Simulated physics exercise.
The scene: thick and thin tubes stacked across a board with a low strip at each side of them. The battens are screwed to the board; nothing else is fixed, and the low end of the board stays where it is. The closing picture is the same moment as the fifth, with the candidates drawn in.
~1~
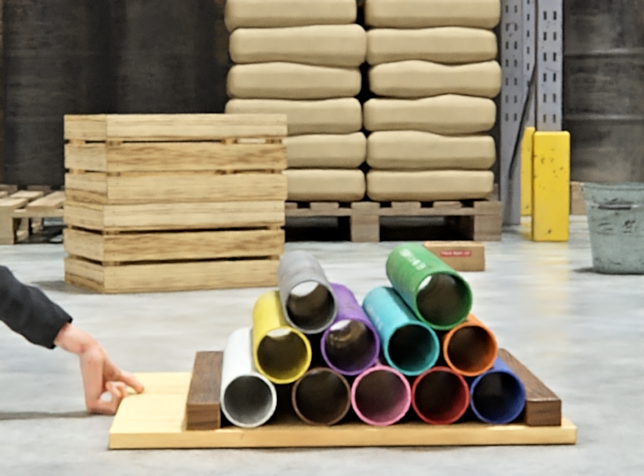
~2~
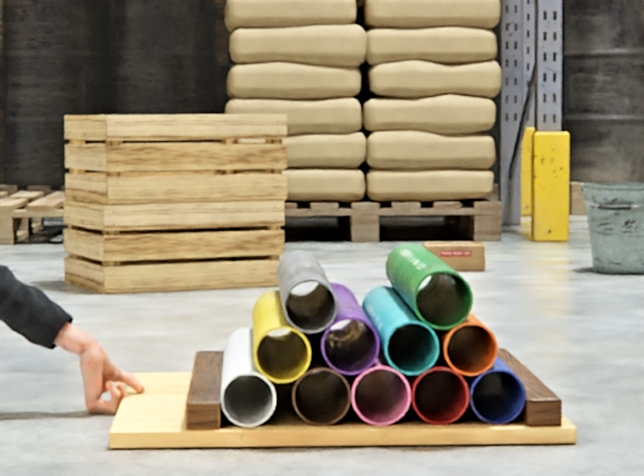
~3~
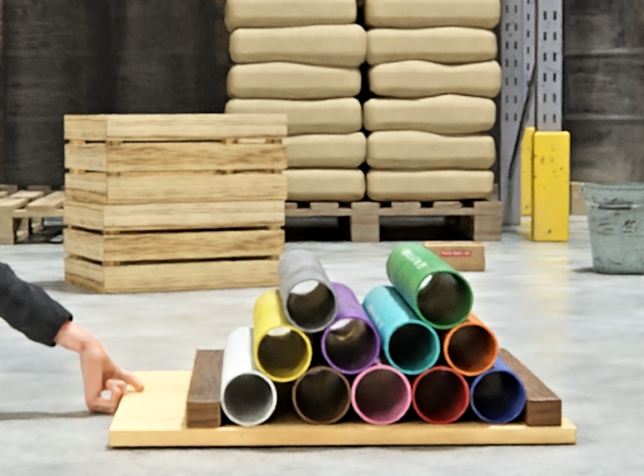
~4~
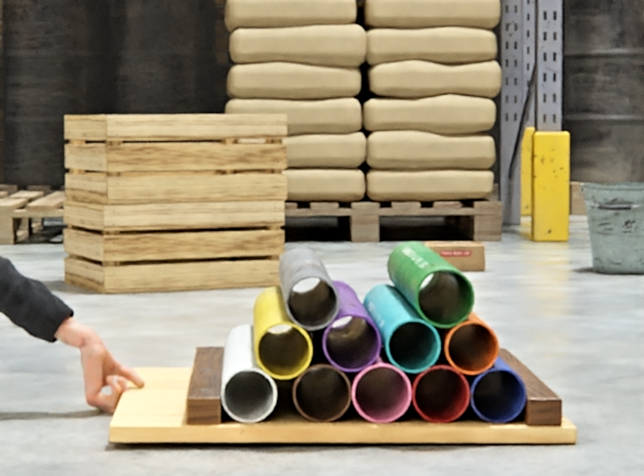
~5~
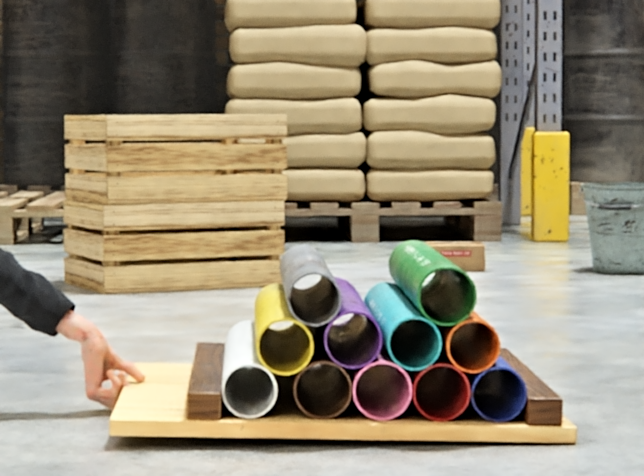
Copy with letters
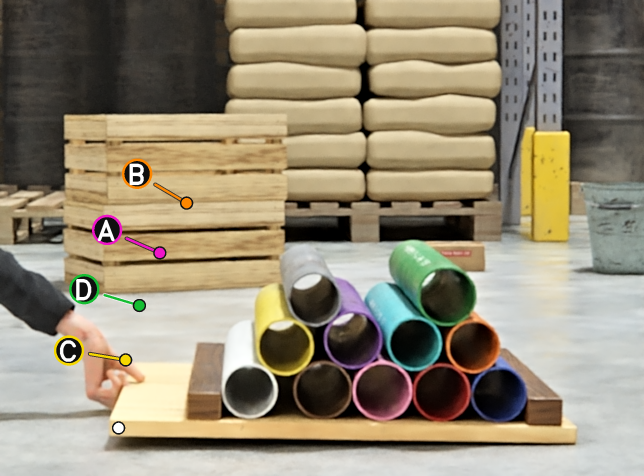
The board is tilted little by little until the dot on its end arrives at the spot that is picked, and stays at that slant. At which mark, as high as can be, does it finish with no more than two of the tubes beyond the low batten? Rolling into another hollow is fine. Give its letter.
Mark A is as high as it can go.
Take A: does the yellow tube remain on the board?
Yes.
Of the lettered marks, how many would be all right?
Three of the four.
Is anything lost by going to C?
At C: No.
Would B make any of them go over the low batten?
Yes, at B.
On the copy, A at (160, 253); B at (186, 203); C at (125, 360); D at (140, 306); the white dot at (118, 428).
On A. First, board at 15°.
Then, board at 24°.
Finally, board at 24°, none over the low batten.
By contrast, B six over the low batten; C none over the low batten; D none over the low batten.
